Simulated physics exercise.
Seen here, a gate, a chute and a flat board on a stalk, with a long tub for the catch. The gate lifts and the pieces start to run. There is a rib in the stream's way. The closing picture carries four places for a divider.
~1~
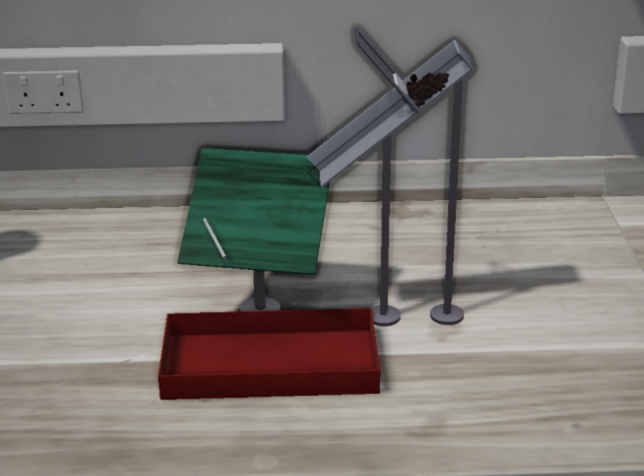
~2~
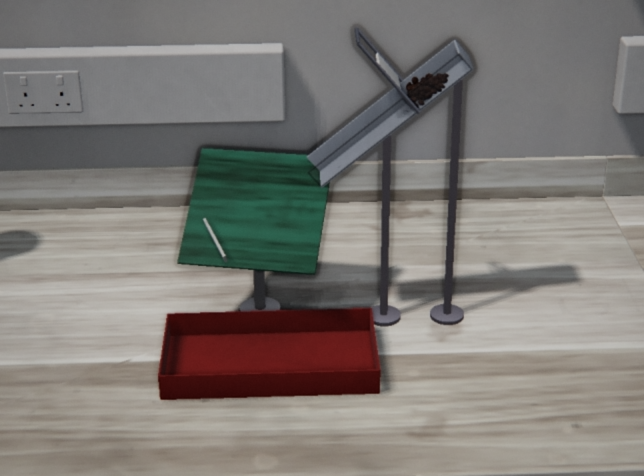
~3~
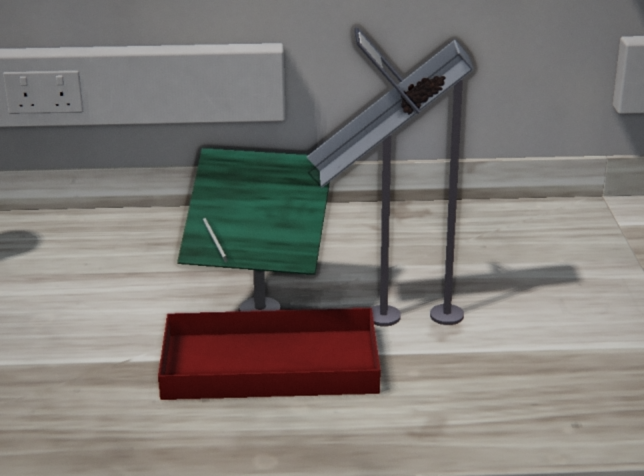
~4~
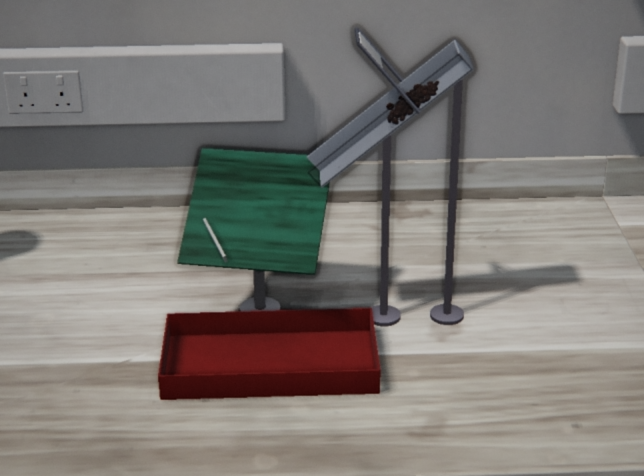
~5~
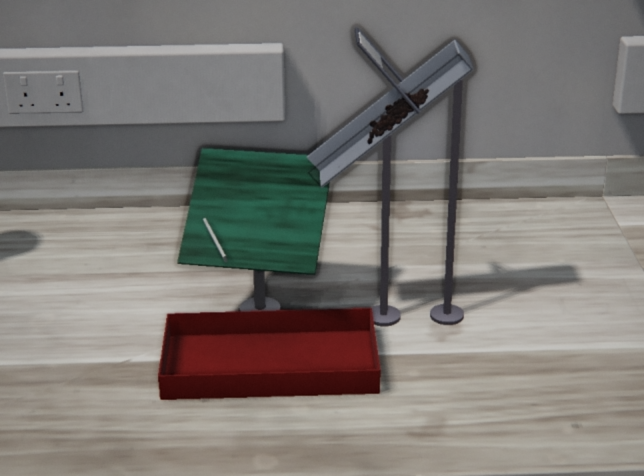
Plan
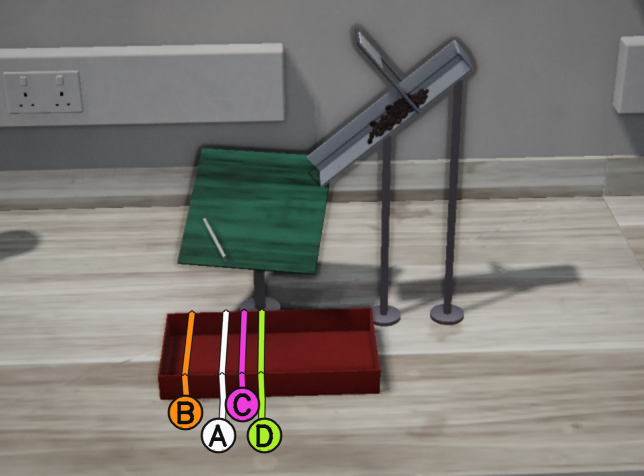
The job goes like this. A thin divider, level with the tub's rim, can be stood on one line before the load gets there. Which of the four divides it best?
The best line is A.
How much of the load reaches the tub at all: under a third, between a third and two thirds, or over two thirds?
About that: Over two thirds.
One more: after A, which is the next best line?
That would be C.
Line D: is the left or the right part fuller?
Left.
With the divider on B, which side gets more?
Right.
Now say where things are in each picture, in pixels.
In the first picture, load behind the gate near (427, 88), flat chocolate drops; lip of the chute near (321, 179), sloping fairly steeply.
In the second picture, middle of the board near (256, 209), tilted fairly steeply; middle of its low edge near (245, 268); of its high edge near (267, 152).
In the third picture, front corners of the tub near (159, 376) and (380, 370), empty; front of the load near (407, 109).
In the fourth picture, middle of the load near (412, 101); its front near (390, 119), close to a quarter of the way to the lip; rib from (204, 219) to (224, 256).
In the fifth picture, middle of the load near (398, 111); its front near (370, 141), close to half of the way to the lip.
On the marked copy, line A crosses the front rim at (222, 374); line B crosses the front rim at (184, 375); line C crosses the front rim at (241, 374); line D crosses the front rim at (260, 373).
With A, of what is caught, close to a third on the left of the divider, close to two thirds on the right.
With B, of what is caught, only a few on the left of the divider, all but a few on the right.
With C, of what is caught, the bulk on the left of the divider, close to a quarter on the right.
With D, of what is caught, all but a few on the left of the divider, a small share on the right.
